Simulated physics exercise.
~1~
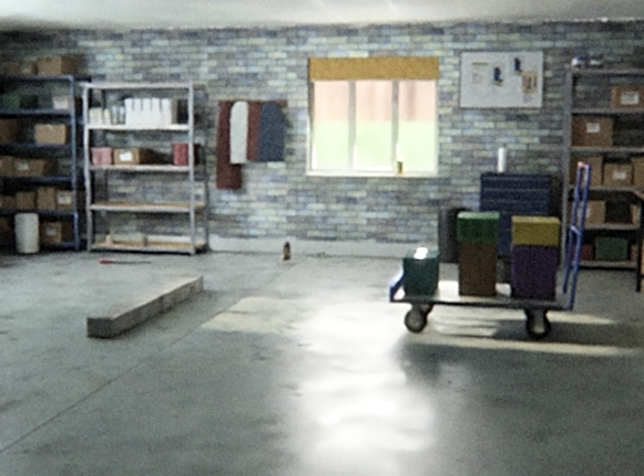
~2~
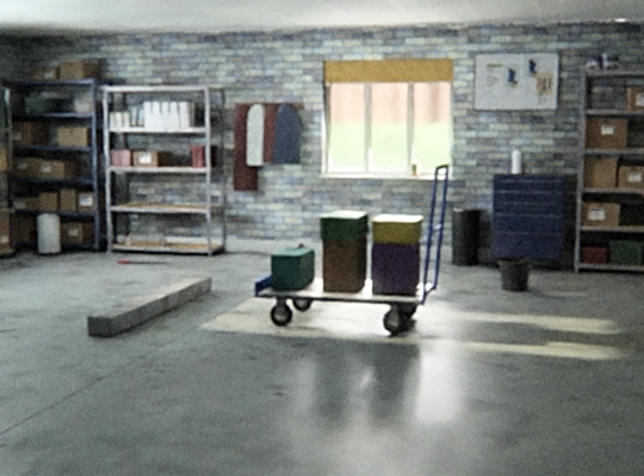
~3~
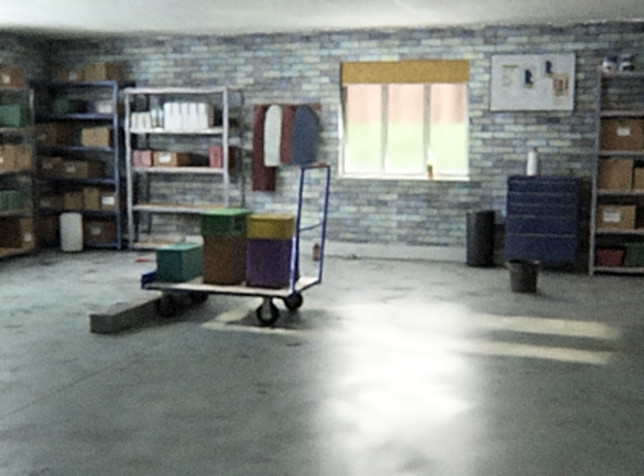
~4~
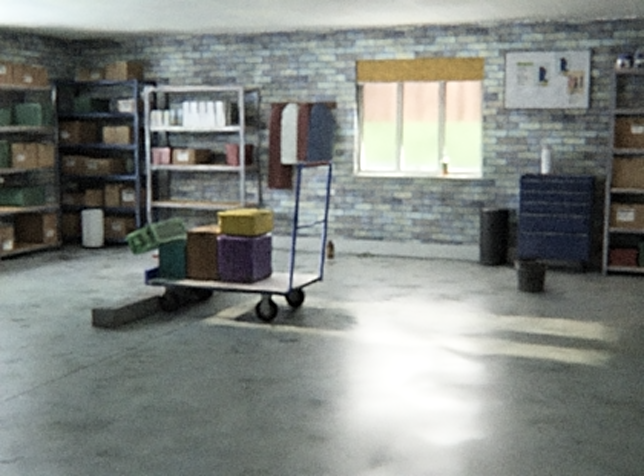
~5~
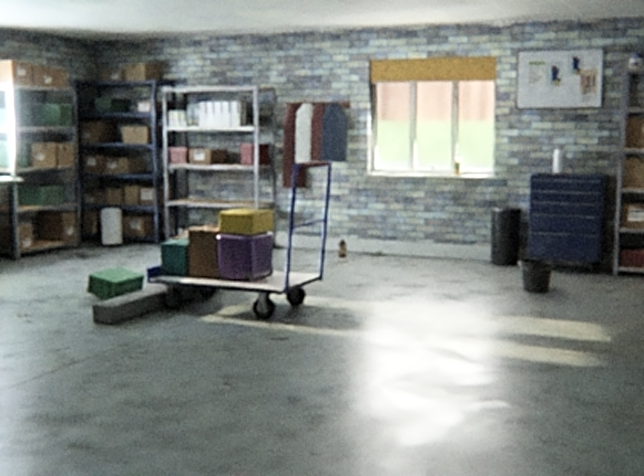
Trolley of boxes rolling left across a garage floor and stopping at a low kerb, the green crate tumbling off beyond it.
